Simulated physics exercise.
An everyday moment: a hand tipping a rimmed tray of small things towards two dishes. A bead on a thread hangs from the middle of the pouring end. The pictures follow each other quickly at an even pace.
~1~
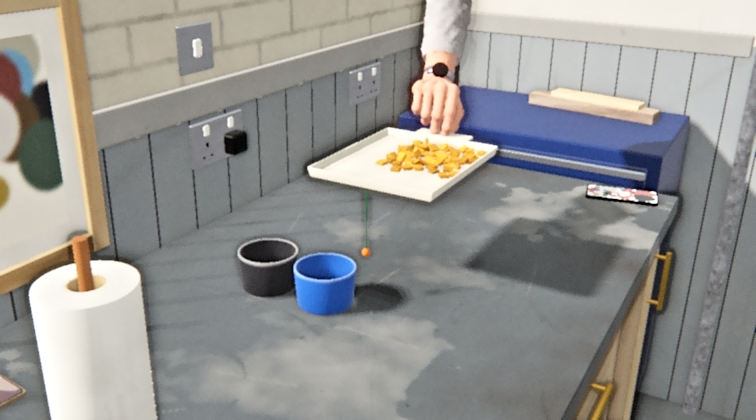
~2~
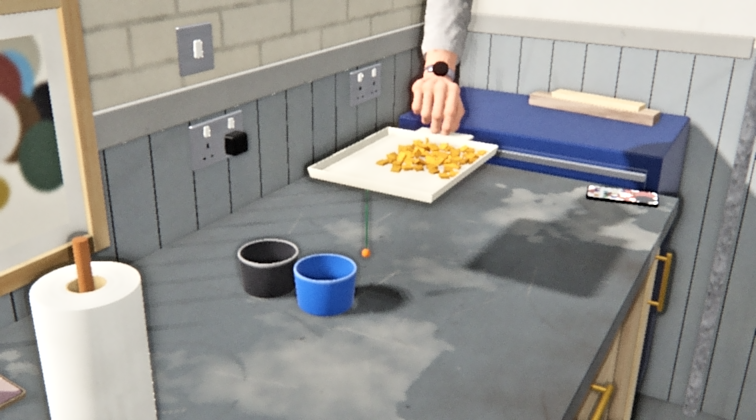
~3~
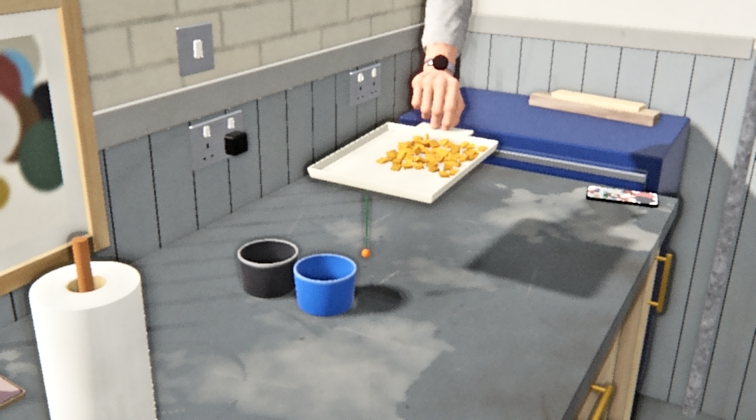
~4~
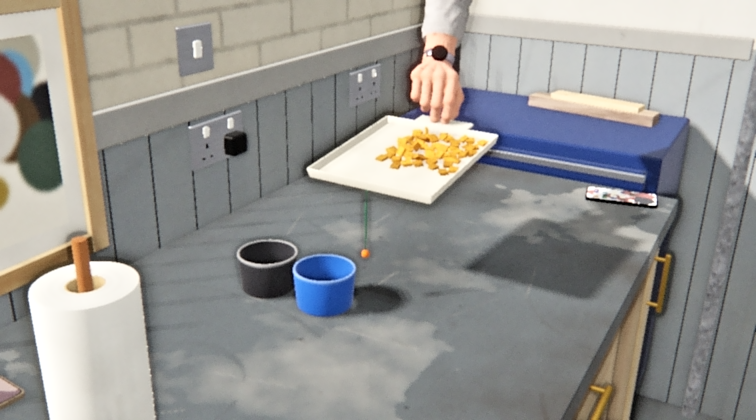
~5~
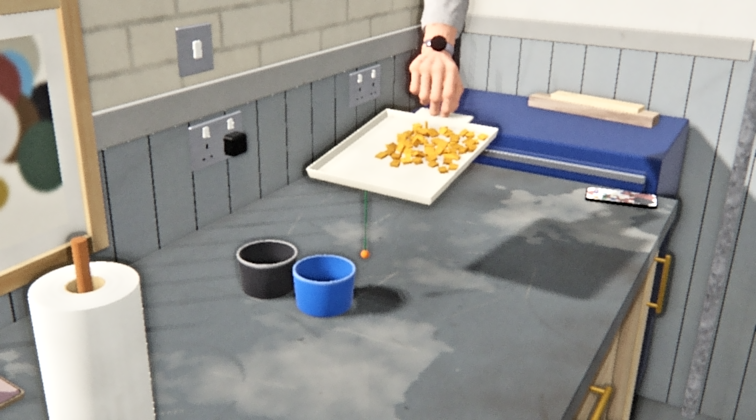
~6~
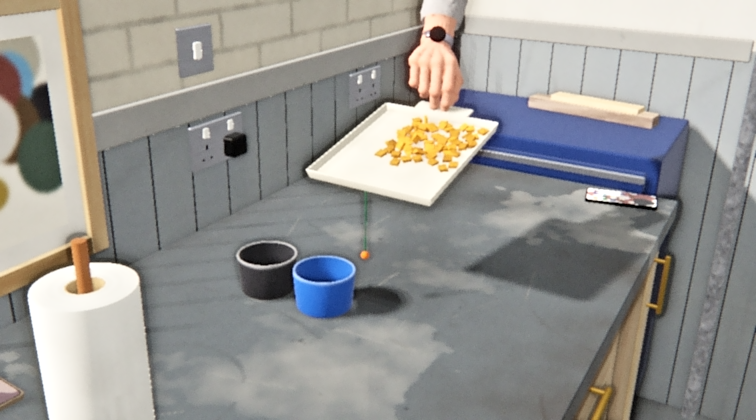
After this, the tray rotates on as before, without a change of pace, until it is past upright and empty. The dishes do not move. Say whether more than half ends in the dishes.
They take under half between them.
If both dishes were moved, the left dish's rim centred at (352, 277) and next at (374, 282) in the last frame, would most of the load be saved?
At the first place above a half, at the second above a half.
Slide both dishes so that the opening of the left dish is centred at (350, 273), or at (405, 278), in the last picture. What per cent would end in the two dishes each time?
First some 80, then 30 per cent.
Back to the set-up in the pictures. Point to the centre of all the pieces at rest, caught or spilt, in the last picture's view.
Roughly at (380, 324).
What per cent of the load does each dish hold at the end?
The left dish has 0 per cent, the right dish has 20.
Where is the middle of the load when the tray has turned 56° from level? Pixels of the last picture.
Close to (395, 181).
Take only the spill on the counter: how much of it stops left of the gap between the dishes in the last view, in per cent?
Some 10 per cent.
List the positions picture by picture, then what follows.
In the first frame, corners of the pouring end at (311, 167) and (431, 192), level; middle of the load at (431, 158), small crackers; left dish at (251, 276); right dish at (308, 294); bead on its thread at (366, 252).
In the second frame, corners of the pouring end at (311, 168) and (431, 193), level; middle of the load at (431, 158).
In the third frame, corners of the pouring end at (311, 168) and (431, 194), tipped barely, level across its low end; middle of the load at (431, 155).
In the fourth frame, corners of the pouring end at (310, 168) and (430, 195), tipped a little, level across its low end; middle of the load at (431, 151).
In the fifth frame, corners of the pouring end at (310, 168) and (429, 196), tipped a little, level across its low end; middle of the load at (431, 147).
In the sixth frame, corners of the pouring end at (309, 169) and (429, 197), tipped a little, level across its low end; middle of the load at (430, 143); left dish at (250, 279); right dish at (307, 296).
Soon after the last picture, tray tipped steeply; most on the tray; a stray few outside both; a small part in the air.
A little later, tray tipped right over; most on the tray; about a quarter outside both; a stray few in the air.
Later still, tray tipped past a quarter turn; about a quarter in the right dish; most outside both.
At rest, tray tipped past a quarter turn; about a quarter in the right dish; none in the left dish; most outside both.
